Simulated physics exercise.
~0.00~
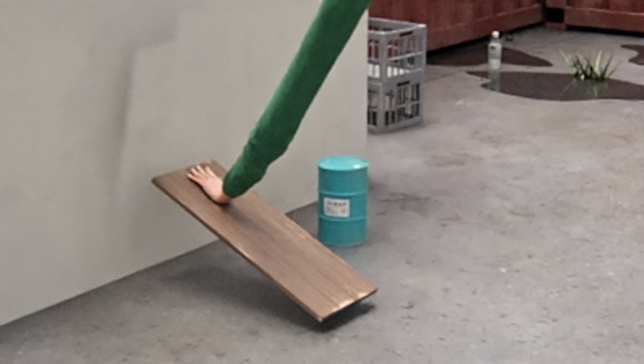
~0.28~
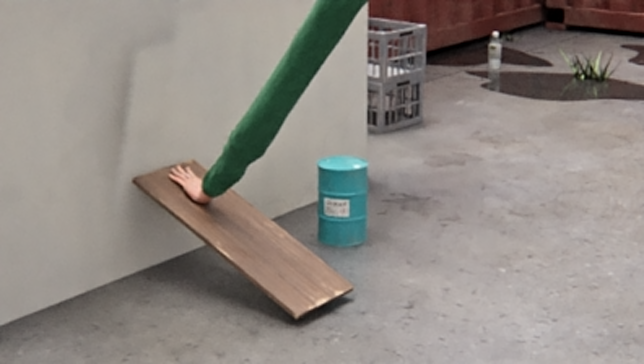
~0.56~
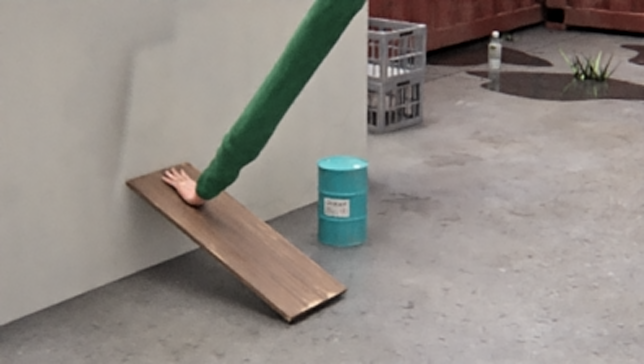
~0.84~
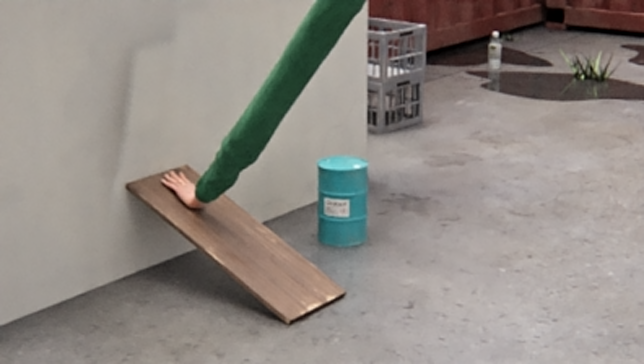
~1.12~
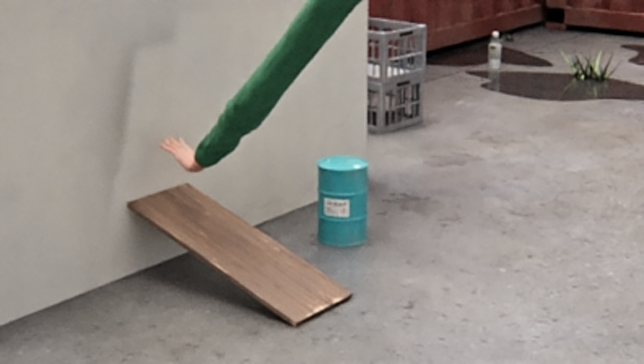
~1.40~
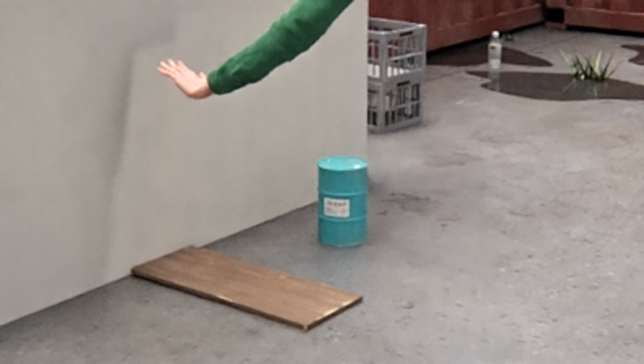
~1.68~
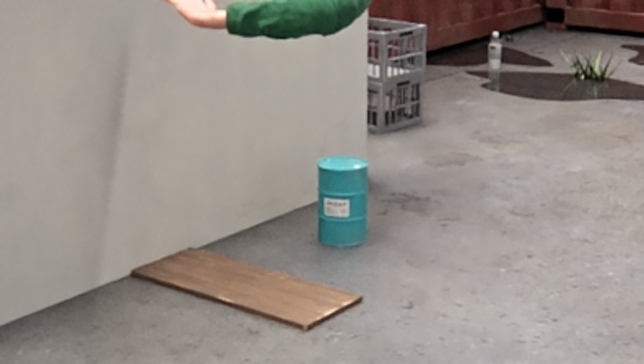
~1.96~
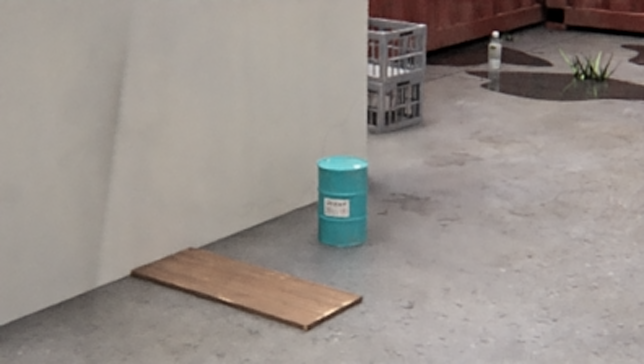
A brown board is leaned against a wall, released, and slips down flat onto the floor.
